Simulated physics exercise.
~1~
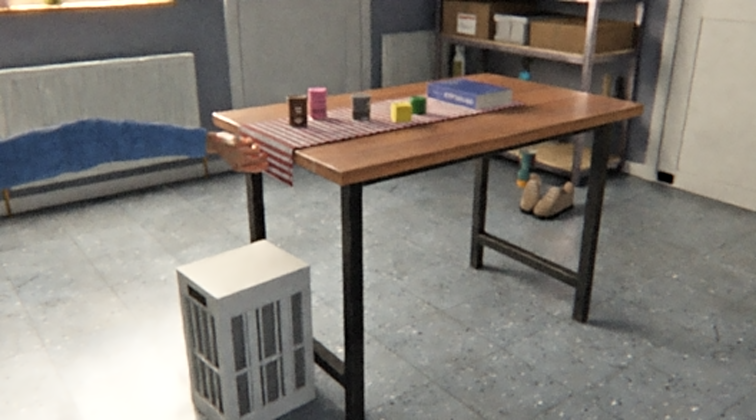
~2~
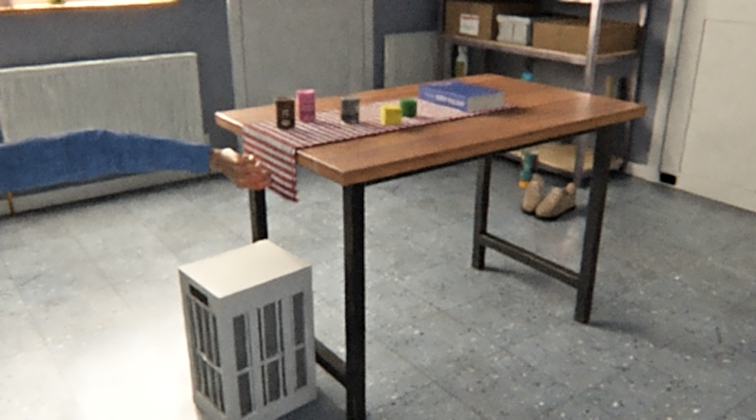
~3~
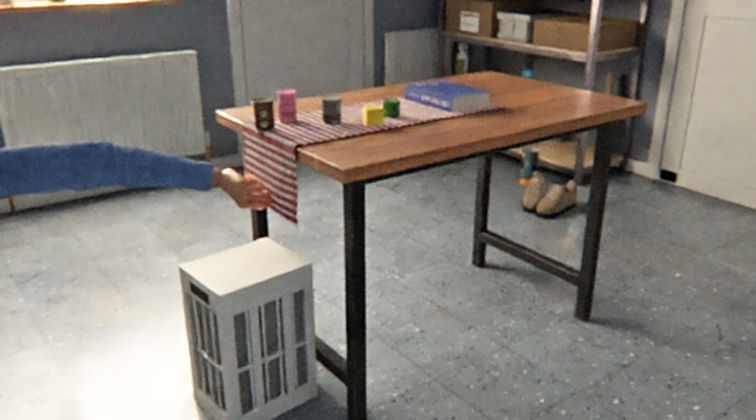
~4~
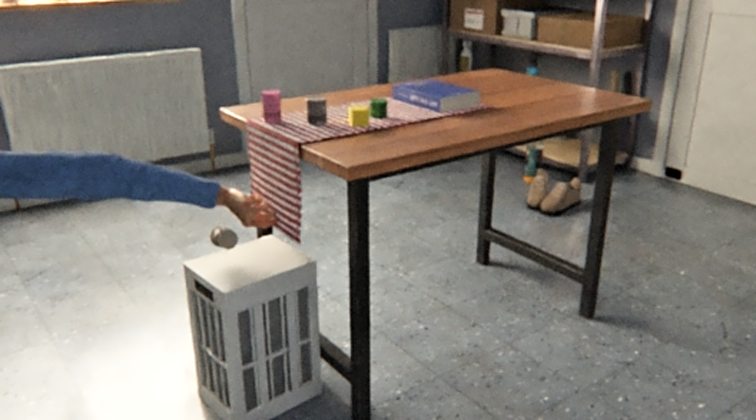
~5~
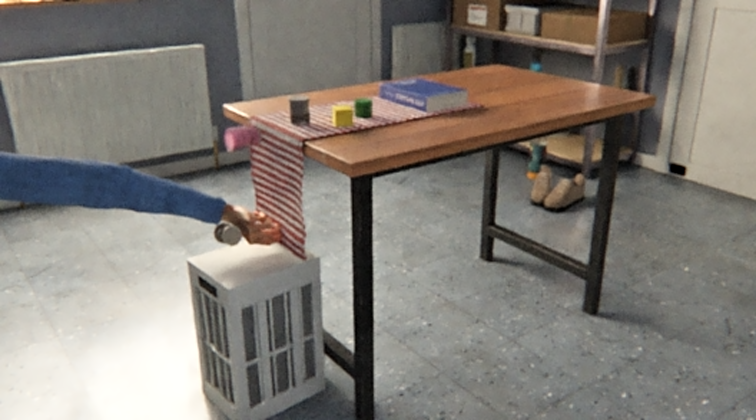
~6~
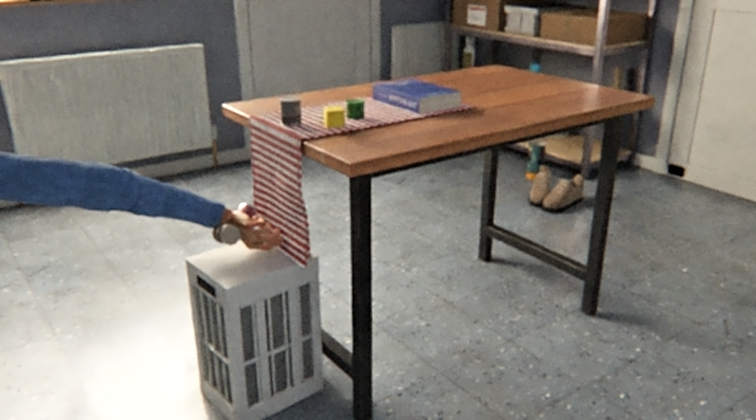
At first, a brown can, a pink can, a grey can, a yellow cube, a green block and a blue book stand on a red striped scarf lying across a wooden table. A hand at the left grips the hanging end and draws it down, carrying everything left towards the edge. The brown can tips off first and drops beside the hand, above the white crate. The pink can follows, toppling over the edge on its side. By the end, the hem reaches the crate, two cans have left the top, and the grey can, both blocks and the book remain on the table.
